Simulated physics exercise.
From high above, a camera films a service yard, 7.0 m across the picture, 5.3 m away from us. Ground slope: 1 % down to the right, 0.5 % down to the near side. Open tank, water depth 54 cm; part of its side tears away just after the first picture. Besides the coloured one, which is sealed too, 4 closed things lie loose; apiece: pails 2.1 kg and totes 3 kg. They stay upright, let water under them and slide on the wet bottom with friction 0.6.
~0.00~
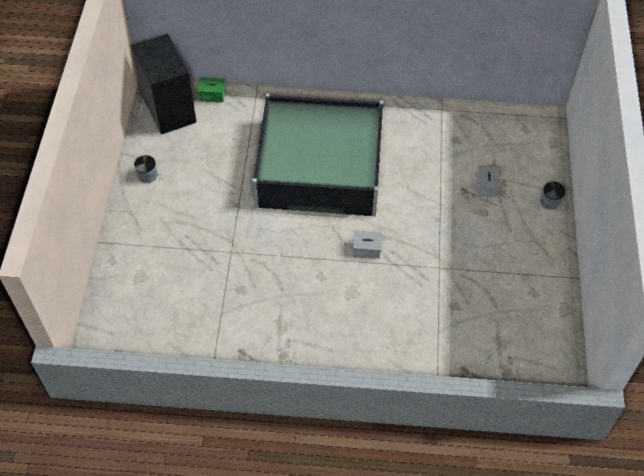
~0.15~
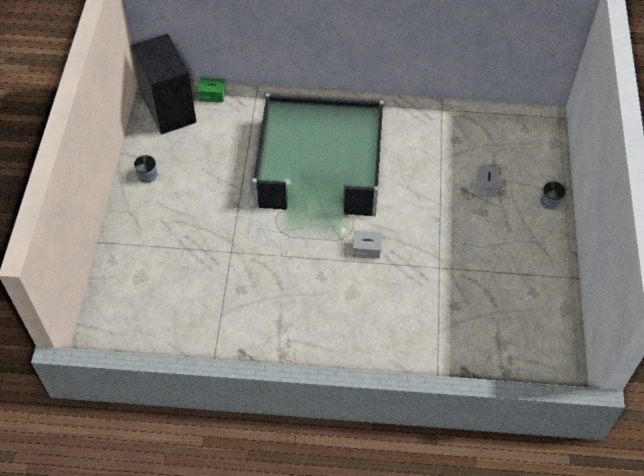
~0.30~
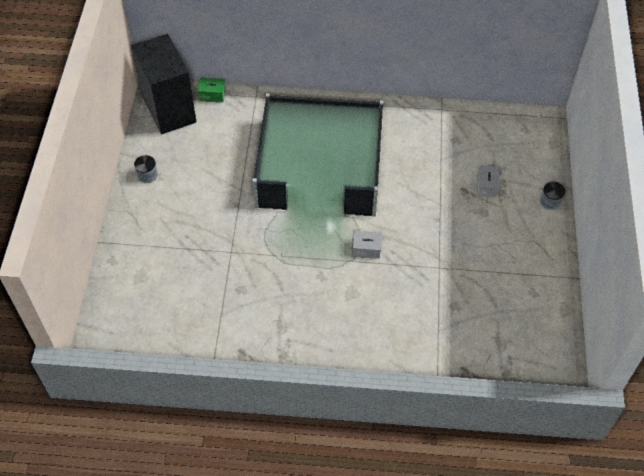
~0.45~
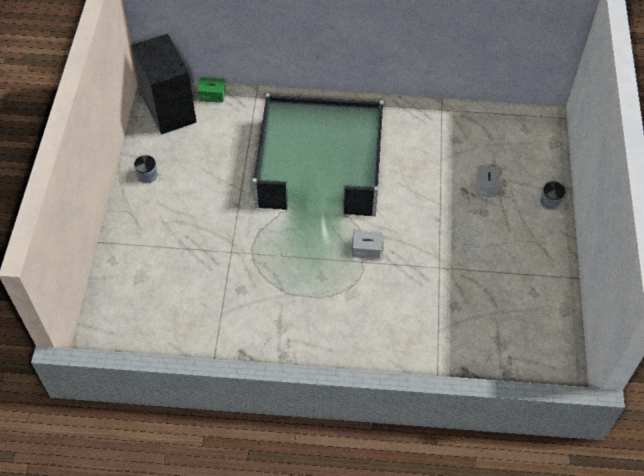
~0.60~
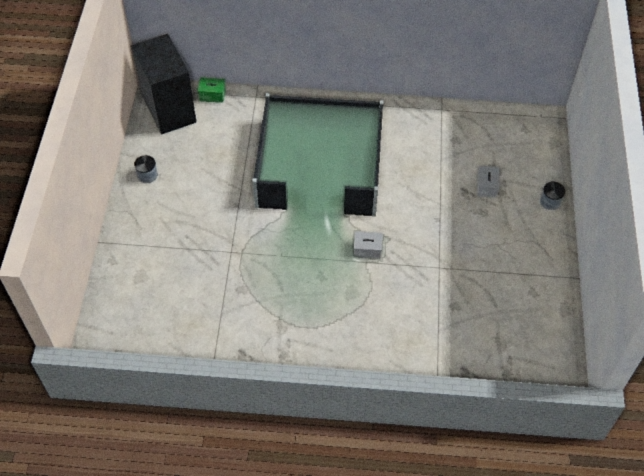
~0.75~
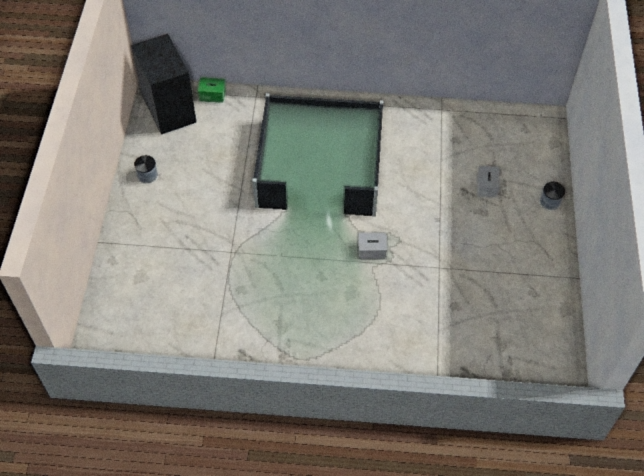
In the video, part of the near side of a dark-walled tank gives way in a walled yard, and greenish water spreads across the pale floor toward the viewer, nudging a nearby grey box slightly while a green box stays still.
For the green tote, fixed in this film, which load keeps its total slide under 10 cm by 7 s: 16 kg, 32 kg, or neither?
The lighter option works.
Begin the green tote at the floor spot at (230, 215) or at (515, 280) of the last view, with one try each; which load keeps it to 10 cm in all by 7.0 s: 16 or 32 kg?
First spot: Light mass works; second spot: Light mass works.
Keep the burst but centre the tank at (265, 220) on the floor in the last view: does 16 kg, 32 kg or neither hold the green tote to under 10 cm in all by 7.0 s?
Well, then the lighter one is plenty.
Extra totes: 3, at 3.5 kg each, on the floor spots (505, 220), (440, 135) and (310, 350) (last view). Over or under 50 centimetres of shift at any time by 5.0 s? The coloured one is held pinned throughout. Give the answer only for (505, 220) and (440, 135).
One after the other: Does not reach it, then does not reach it.
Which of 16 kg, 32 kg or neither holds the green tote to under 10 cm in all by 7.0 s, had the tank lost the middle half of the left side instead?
Then you need the heavier mass.
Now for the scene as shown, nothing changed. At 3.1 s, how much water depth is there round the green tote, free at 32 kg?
0 cm, roughly.
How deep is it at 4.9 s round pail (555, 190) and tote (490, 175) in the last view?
Close to 2 and 0 centimetres.
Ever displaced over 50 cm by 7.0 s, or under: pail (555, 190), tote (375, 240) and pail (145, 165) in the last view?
Beyond the mark, beyond the mark, beyond the mark.
After 1.4 s the green tote would be 0 cm from its start with 16 kg and 0 cm from its start with 32 kg; 0 cm of water round it then.
After 3.1 s the green tote would be 0 cm from its start with 16 kg and 0 cm from its start with 32 kg; 0 cm of water round it then.
After 4.9 s the green tote would be 0 cm from its start with 16 kg and 0 cm from its start with 32 kg; 0 cm of water round it then.
After 7.0 s the green tote would be 0 cm from its start with 16 kg and 0 cm from its start with 32 kg; 1 cm of water round it then.
